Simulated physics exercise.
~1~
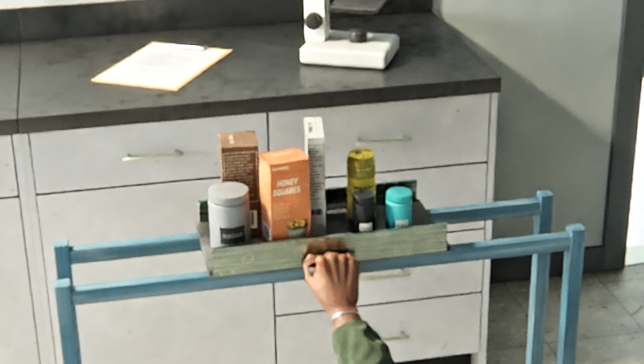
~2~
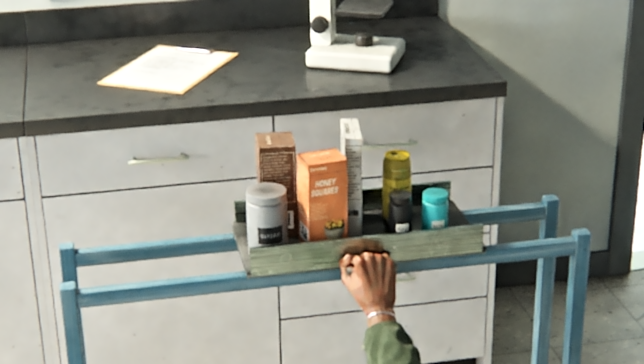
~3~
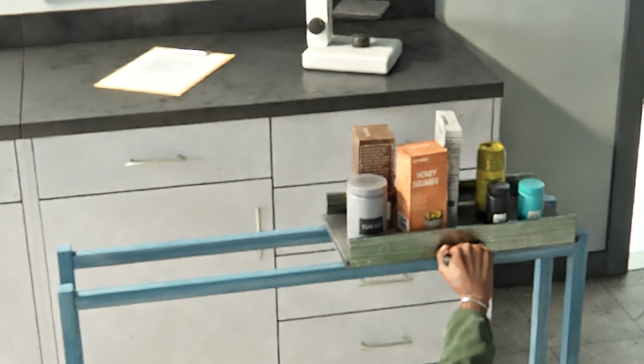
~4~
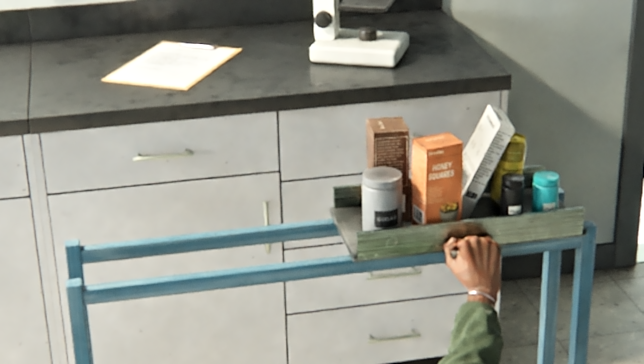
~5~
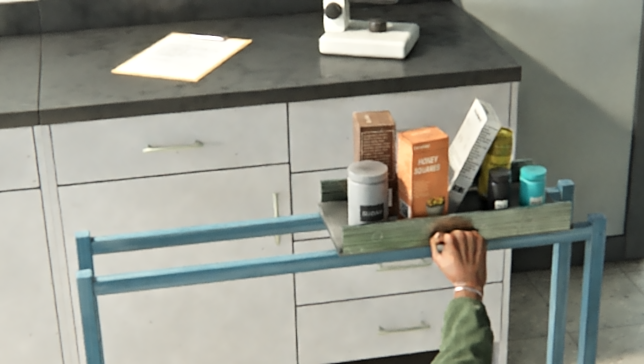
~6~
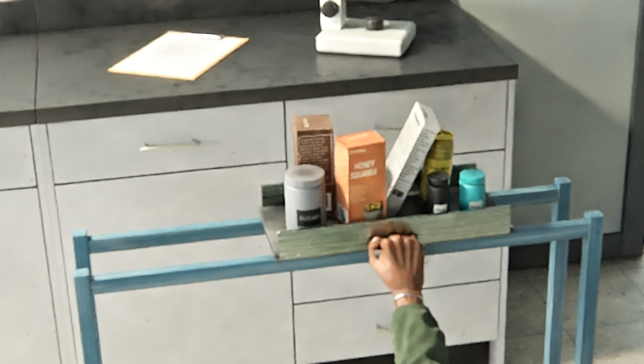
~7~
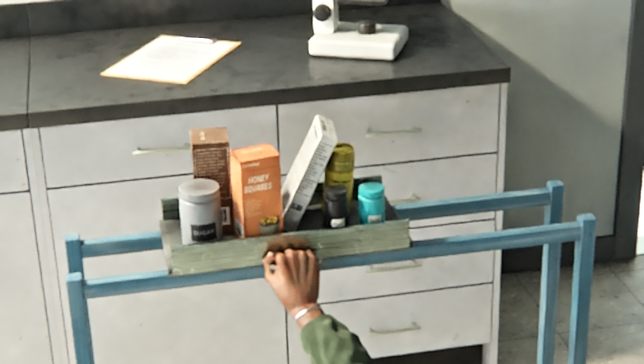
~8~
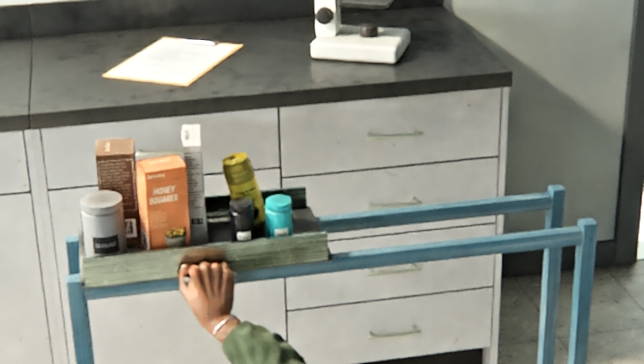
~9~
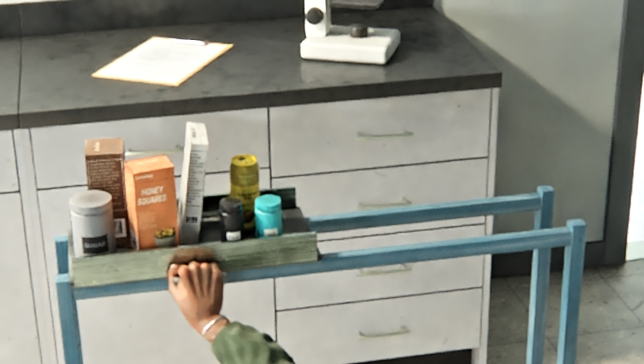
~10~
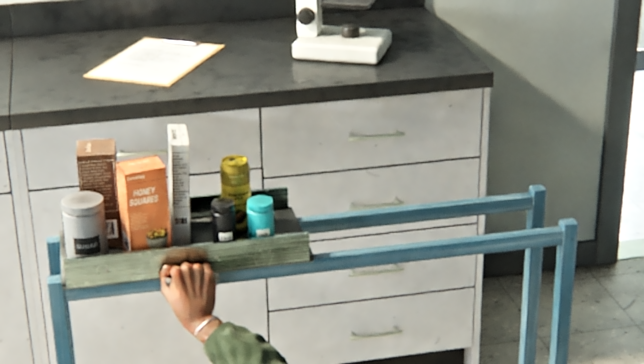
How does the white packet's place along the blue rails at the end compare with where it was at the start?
At the start the white packet stands near the middle of the rails. At the end it is clearly farther left, still on the tray, which rests at the left end of the rails.
